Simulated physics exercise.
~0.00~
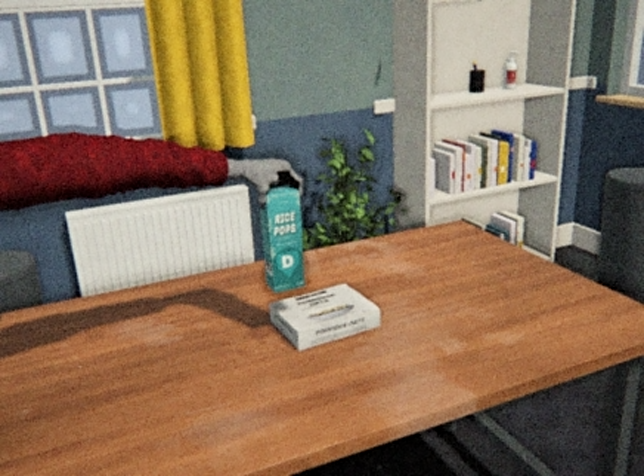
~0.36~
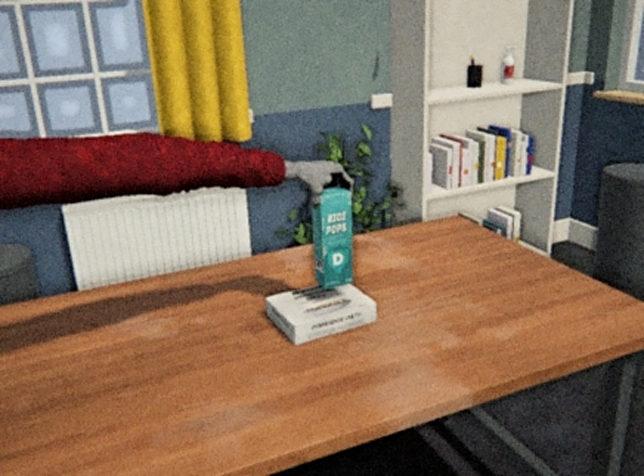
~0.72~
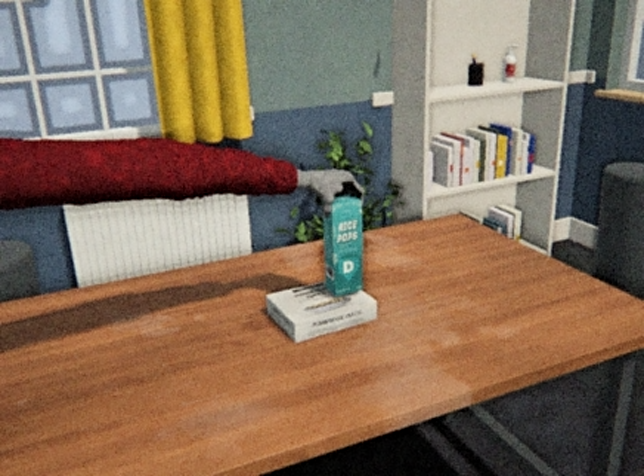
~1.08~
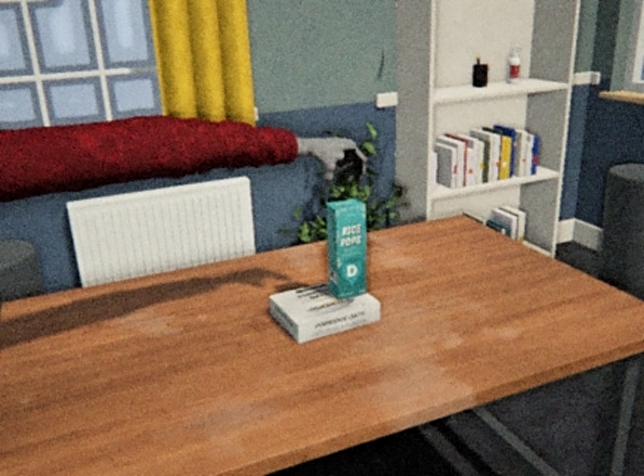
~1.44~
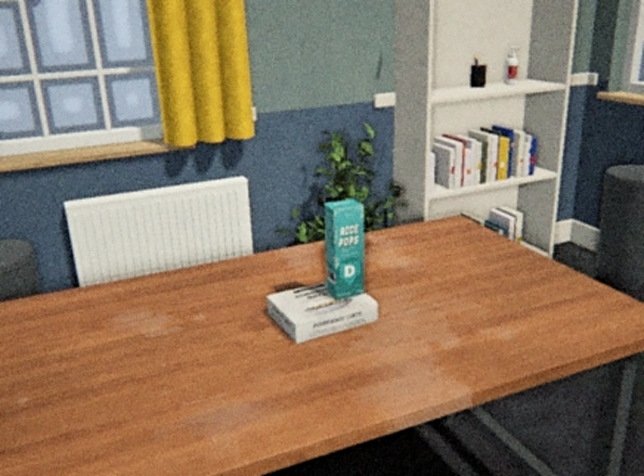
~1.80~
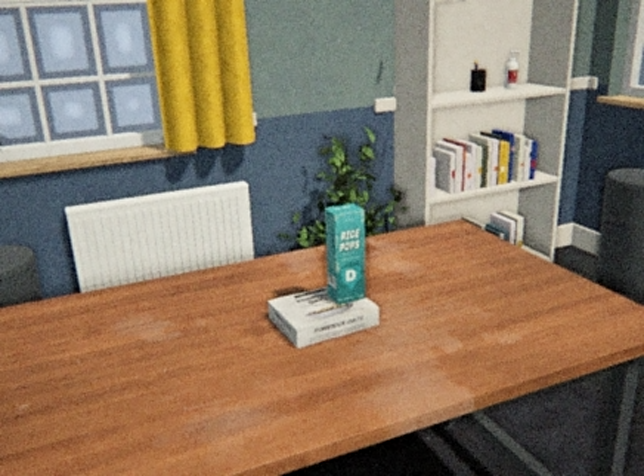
At the start, a gloved hand at the end of a long red sleeve holds a turquoise carton upright by its top, just behind a flat white packet on a wooden table. The arm reaches in from the left and carries the carton to the right. It lowers the carton slightly, setting it upright on the packet toward its right side. The hand then lets go and draws back, and the arm leaves the view. The carton stays standing on the packet, and the small pile remains balanced and still at the end.
